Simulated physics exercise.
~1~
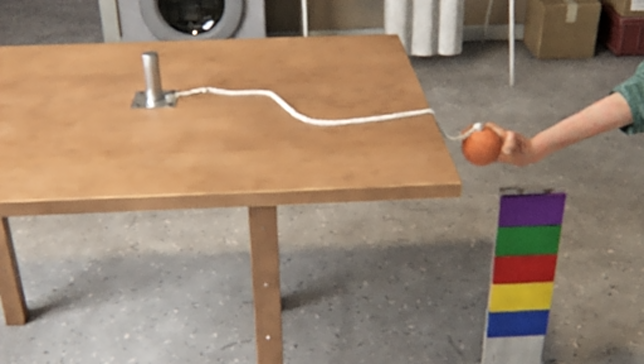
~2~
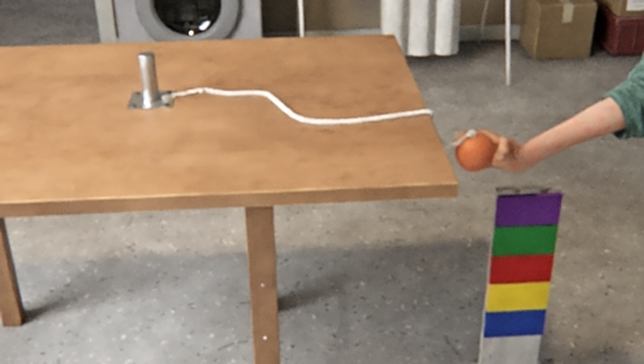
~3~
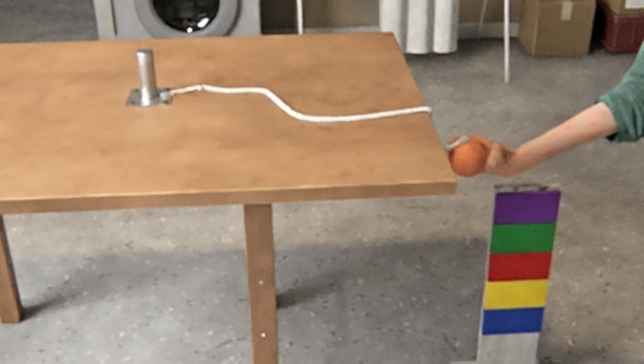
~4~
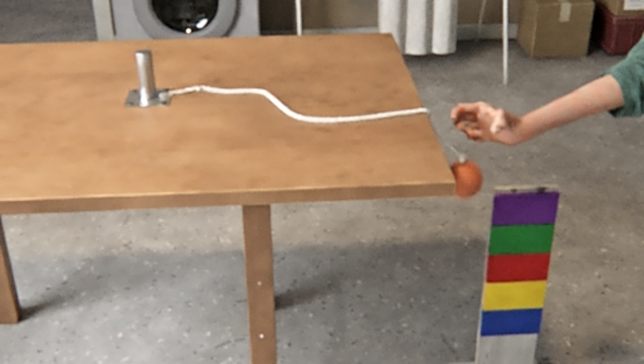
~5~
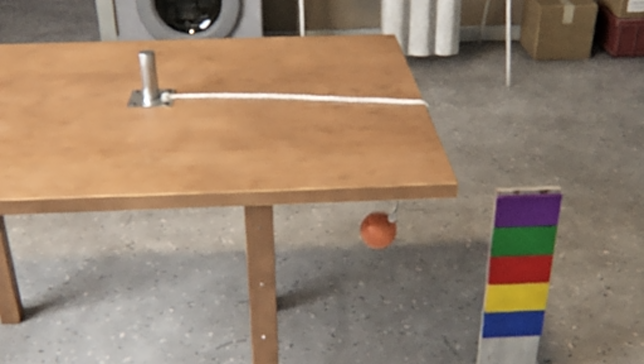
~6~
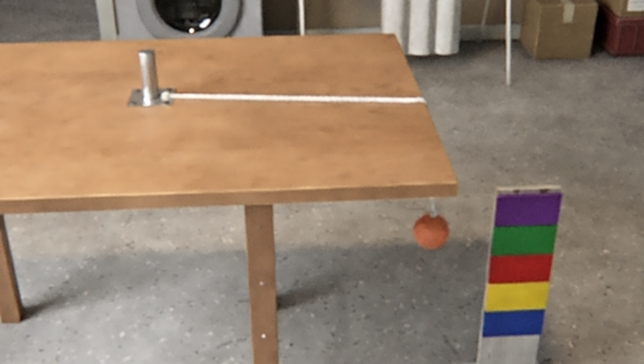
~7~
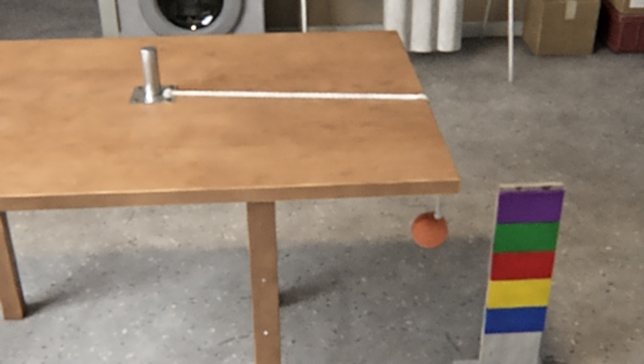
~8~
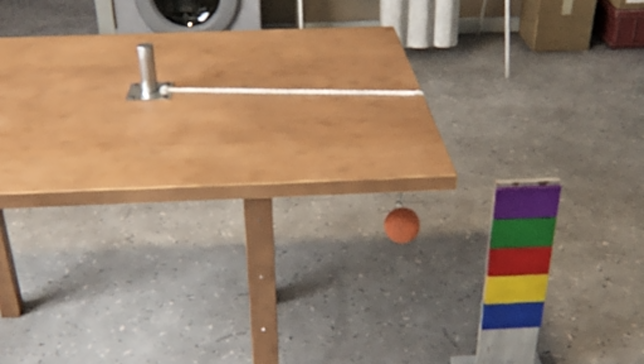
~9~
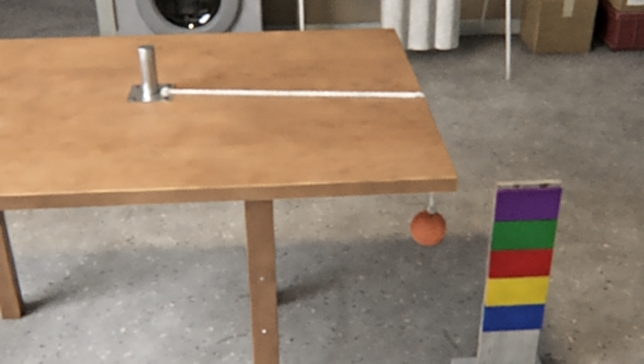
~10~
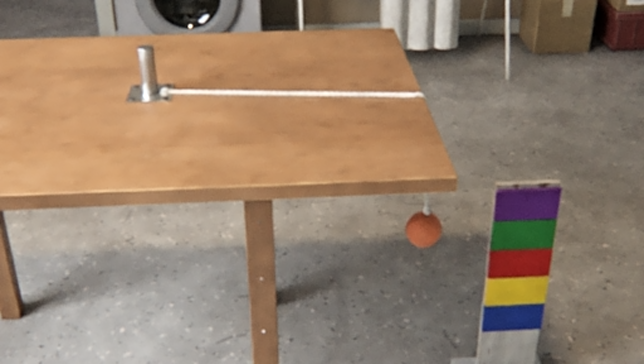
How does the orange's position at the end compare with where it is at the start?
At the start the orange is held in a hand above the striped board, just past the table's right edge. At the end it is lower and farther left, hanging from the cord below the table edge, level with the green band.
